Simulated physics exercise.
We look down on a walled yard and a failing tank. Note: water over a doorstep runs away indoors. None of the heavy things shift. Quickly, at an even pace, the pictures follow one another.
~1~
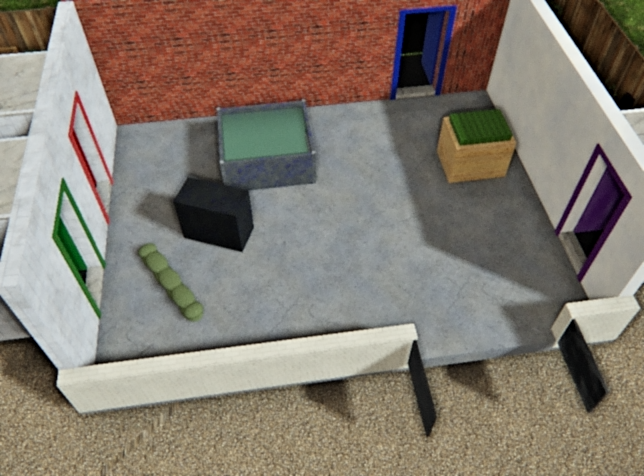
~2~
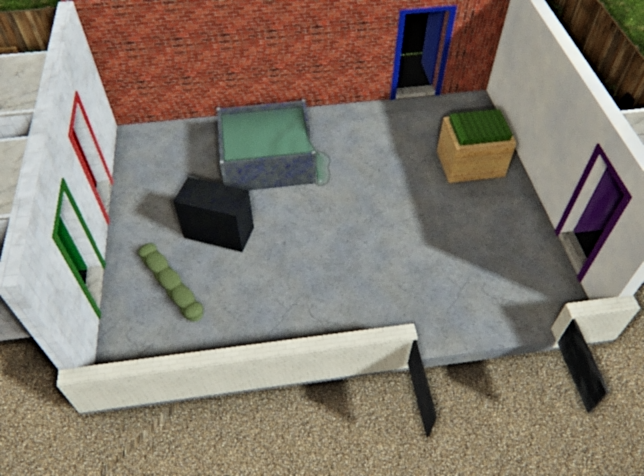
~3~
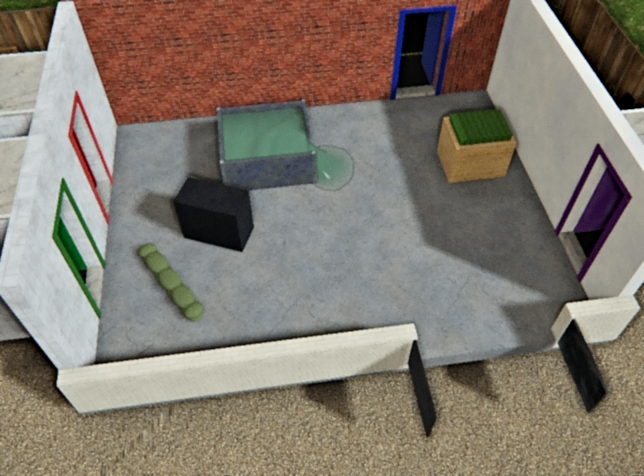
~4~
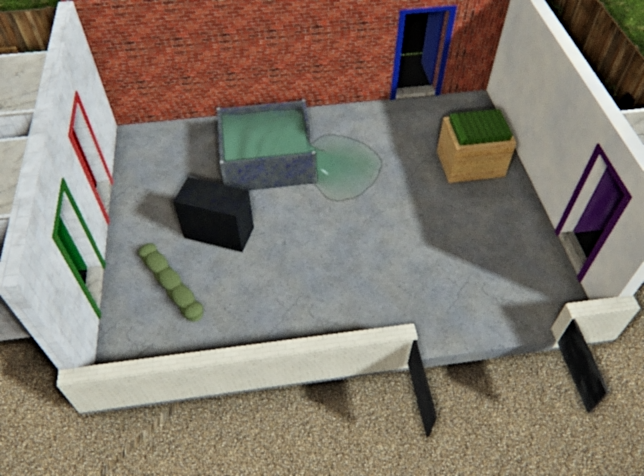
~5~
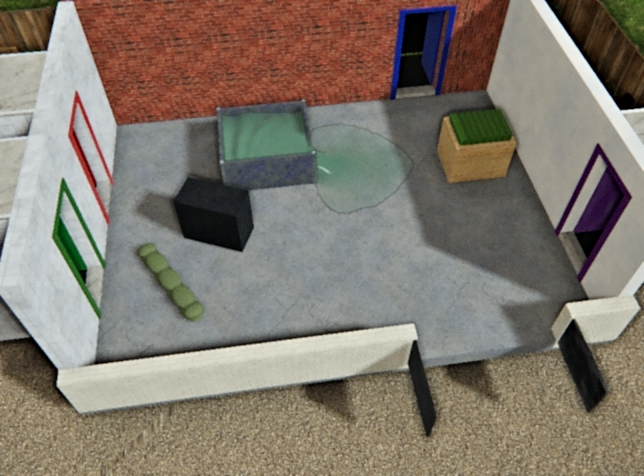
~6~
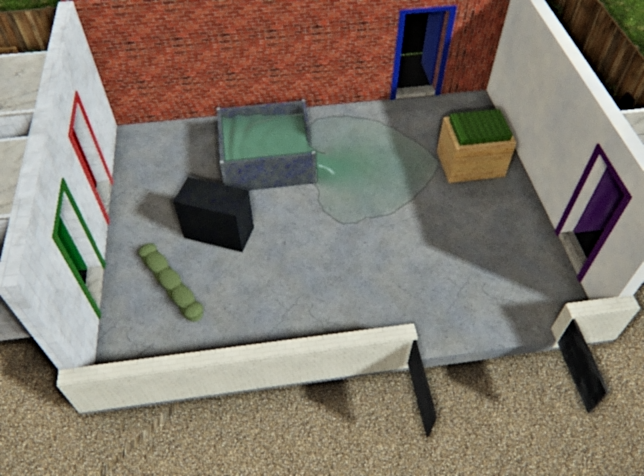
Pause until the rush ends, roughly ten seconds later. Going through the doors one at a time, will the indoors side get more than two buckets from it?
Blue door: Two buckets at most; purple door: Two buckets at most; red door: Two buckets at most; green door: Two buckets at most.
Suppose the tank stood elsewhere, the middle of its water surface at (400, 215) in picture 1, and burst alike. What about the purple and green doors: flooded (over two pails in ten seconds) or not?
Purple: Above the mark; green: Below the mark.
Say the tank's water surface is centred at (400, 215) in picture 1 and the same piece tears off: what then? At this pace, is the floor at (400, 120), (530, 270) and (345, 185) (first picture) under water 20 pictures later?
Log: No flood; flood; no flood.
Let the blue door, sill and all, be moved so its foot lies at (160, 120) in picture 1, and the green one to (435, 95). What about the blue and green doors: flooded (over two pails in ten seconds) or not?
Result - blue door remains beneath it, green door remains beneath it.
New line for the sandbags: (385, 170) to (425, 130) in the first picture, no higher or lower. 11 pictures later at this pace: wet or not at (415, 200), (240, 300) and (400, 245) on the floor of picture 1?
In order - swamped; unaffected; swamped.
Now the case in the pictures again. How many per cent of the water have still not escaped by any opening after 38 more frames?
About 92 per cent.
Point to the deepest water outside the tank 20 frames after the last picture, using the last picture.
Somewhere close to (595, 322).
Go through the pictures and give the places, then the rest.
The first frame shows the open tank at (265, 134) is whole and still.
In the second frame, the front is at (324, 181), out from the gap at (310, 158).
In the third frame, the front is at (350, 161), out from the gap at (310, 160).
In the fourth frame, the front is at (378, 164), out from the gap at (310, 161).
In the fifth frame, water pours out at (310, 160) and has run to (408, 166).
In the sixth frame, the front is at (434, 163), out from the gap at (310, 160).
A moment on, water covers 25 % of the floor; the blue door wet at the sill, nothing in, the purple door not reached, the red door not reached, the green door not reached.
Next, water covers 35 % of the floor; the blue door wet at the sill, nothing in, the purple door wet at the sill, nothing in, the red door not reached, the green door not reached.
Then, water covers 40 % of the floor; the blue door wet at the sill, nothing in, the purple door under two buckets in, the red door not reached, the green door not reached.
Later, water covers 45 % of the floor; the blue door under two buckets in, the purple door under two buckets in, the red door not reached, the green door not reached.
In the end, water covers 60 % of the floor; the blue door under two buckets in, the purple door under two buckets in, the red door not reached, the green door not reached.
